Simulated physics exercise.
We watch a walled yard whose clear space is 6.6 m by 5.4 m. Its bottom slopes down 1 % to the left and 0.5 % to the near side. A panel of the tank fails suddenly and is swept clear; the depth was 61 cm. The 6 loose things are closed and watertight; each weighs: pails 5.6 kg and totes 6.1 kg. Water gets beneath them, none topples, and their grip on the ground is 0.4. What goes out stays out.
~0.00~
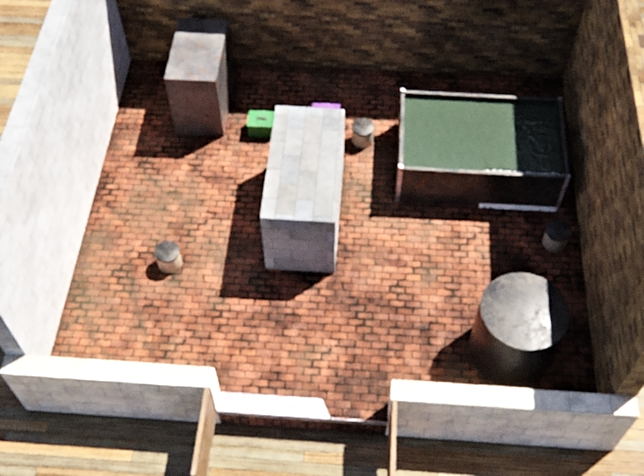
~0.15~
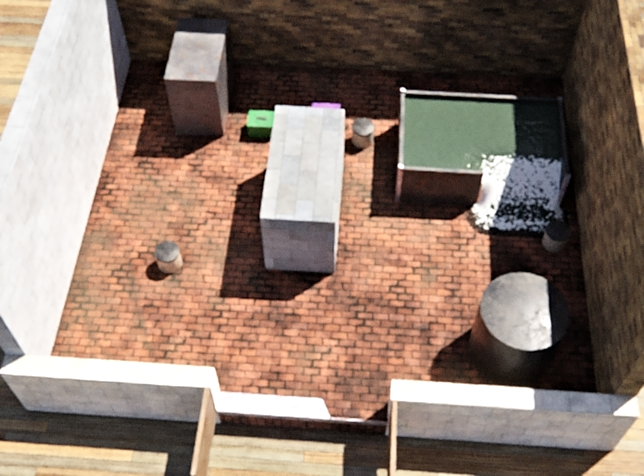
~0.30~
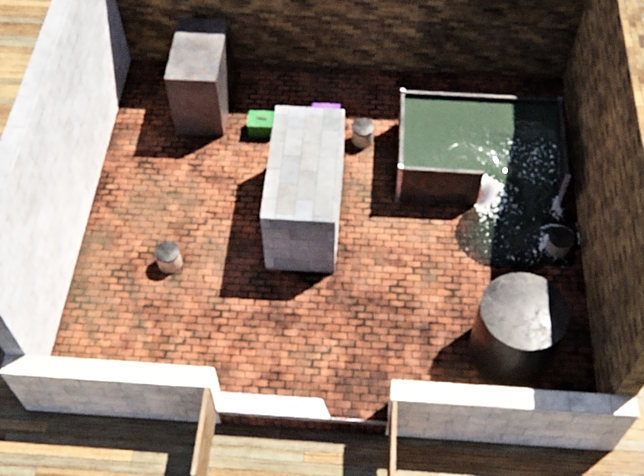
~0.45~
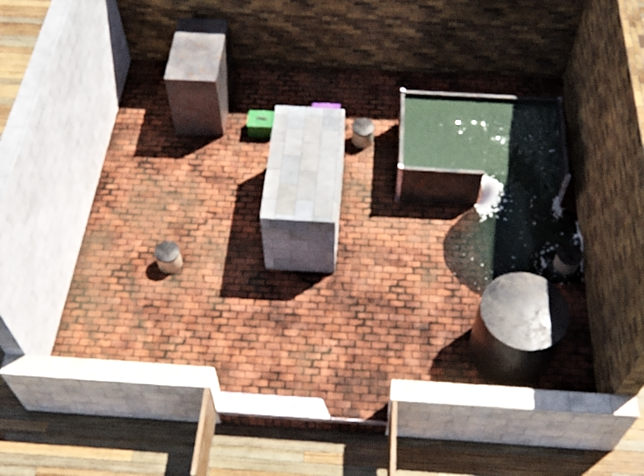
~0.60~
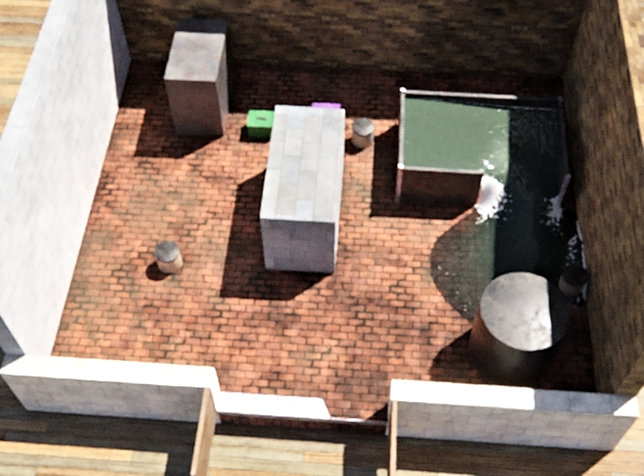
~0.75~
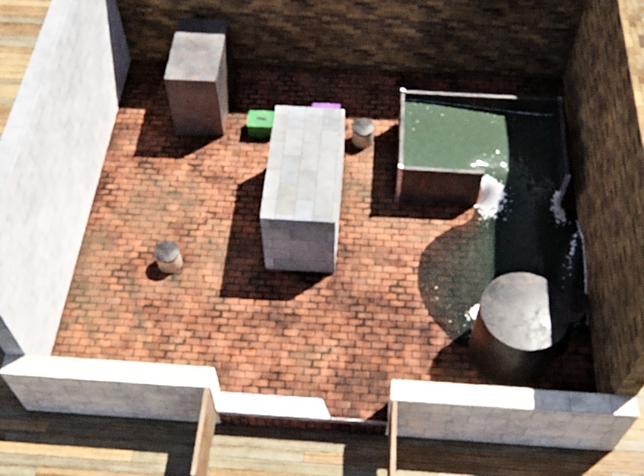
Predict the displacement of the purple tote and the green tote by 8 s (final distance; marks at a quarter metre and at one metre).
Purple tote barely shifts, green tote stays put.
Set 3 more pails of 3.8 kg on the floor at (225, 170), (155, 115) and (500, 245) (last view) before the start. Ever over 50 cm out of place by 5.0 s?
In that order: Under, under, past it.
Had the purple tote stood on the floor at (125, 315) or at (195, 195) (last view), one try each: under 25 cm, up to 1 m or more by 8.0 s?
In that order: It travels far; it stays put.
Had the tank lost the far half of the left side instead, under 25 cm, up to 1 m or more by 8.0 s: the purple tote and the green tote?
Then the purple tote travels far, the green tote travels far.
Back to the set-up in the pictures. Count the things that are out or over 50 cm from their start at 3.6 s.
1 of them.
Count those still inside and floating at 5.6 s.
1 of them.
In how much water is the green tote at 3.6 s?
About 0 cm.
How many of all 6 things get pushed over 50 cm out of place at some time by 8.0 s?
That makes 1.
After 1.6 s the purple tote is near (326, 111), 0.0 m from its start, aground; the green tote is near (262, 119), 0.0 m from its start, aground; 0 of 6 are out; 0 afloat.
After 3.6 s the purple tote is near (326, 111), 0.0 m from its start, aground; the green tote is near (262, 119), 0.0 m from its start, aground; 0 of 6 are out; 1 afloat.
After 5.6 s the purple tote is near (326, 111), 0.0 m from its start, aground; the green tote is near (262, 119), 0.0 m from its start, aground; 0 of 6 are out; 1 afloat.
After 8.0 s the purple tote is near (326, 111), 0.0 m from its start, aground; the green tote is near (262, 119), 0.0 m from its start, aground; 0 of 6 are out; 0 afloat.
